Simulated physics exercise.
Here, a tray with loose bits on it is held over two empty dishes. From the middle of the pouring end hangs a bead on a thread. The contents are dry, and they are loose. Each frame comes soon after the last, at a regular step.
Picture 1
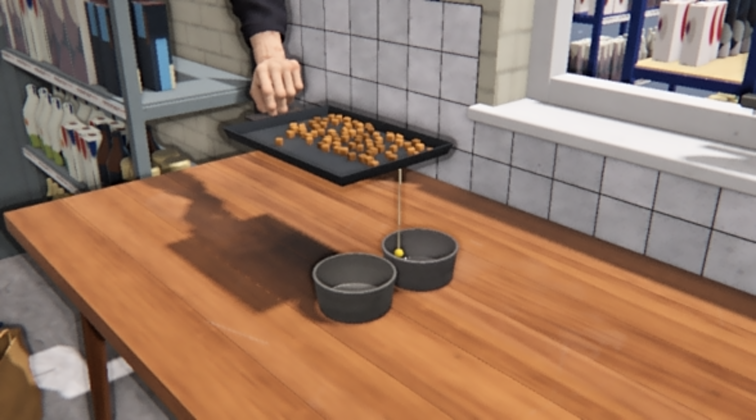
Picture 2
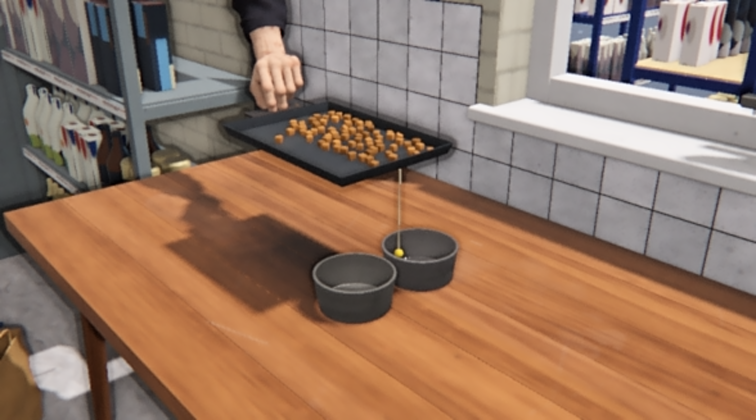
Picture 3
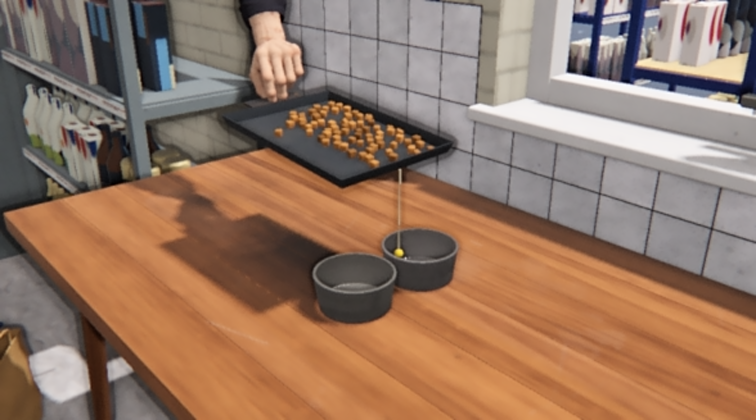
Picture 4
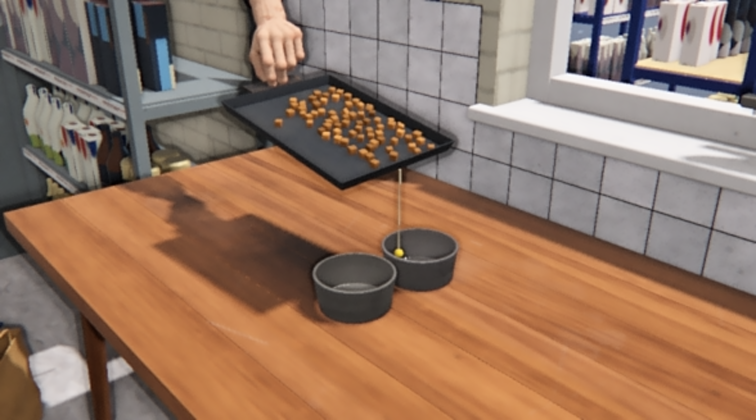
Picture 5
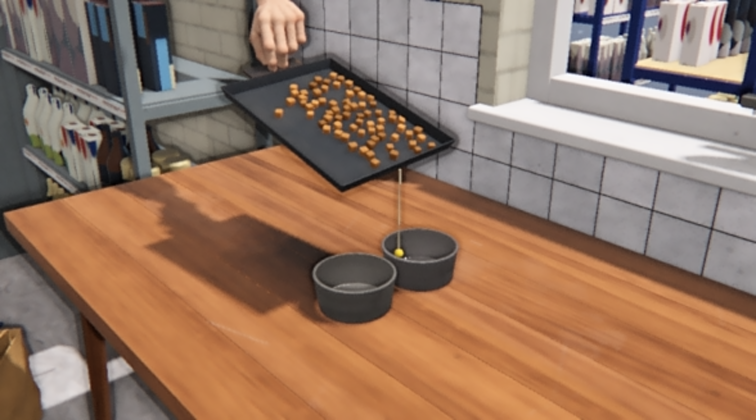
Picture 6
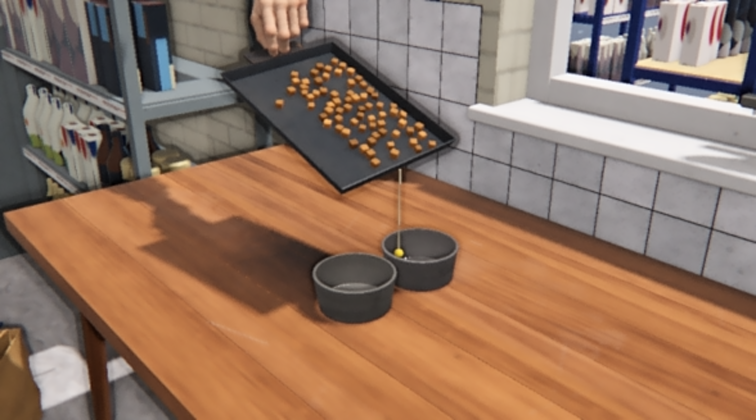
We see a hand holding a dark tray of small brown cubes above two empty round dishes on a wooden table, gradually raising its far side so the tray tilts more steeply, while a yellow bead hangs still beneath.
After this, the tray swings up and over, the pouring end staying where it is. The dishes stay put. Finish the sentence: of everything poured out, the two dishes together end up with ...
They end up with a minority of it.
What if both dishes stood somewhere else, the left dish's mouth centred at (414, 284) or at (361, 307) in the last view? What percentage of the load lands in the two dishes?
First 40 per cent, second 90 per cent.
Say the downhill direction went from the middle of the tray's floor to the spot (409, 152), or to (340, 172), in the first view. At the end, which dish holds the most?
Try 1: Right-side dish. Try 2: Left-side dish.
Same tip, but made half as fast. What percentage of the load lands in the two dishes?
It comes to 10 per cent or so.
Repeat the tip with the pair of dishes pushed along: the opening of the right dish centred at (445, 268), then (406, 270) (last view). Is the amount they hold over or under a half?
Well, it comes to a greater portion at first and a greater portion after that.
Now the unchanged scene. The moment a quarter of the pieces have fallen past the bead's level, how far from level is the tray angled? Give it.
Roughly 80 degrees of tilt.
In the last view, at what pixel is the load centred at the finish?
The centre settles at about (385, 335).
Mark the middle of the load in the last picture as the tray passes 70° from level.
Around (379, 176).
Soon after the last picture, tray tipped steeply; about two thirds on the tray; about a quarter in the air.
A little later, tray tipped past a quarter turn; about a quarter in the left dish; about two thirds outside both; a small part in the air.
Later still, tray tipped past a quarter turn; about a quarter in the left dish; most outside both.
At rest, tray tipped past a quarter turn; about a quarter in the left dish; none in the right dish; most outside both.
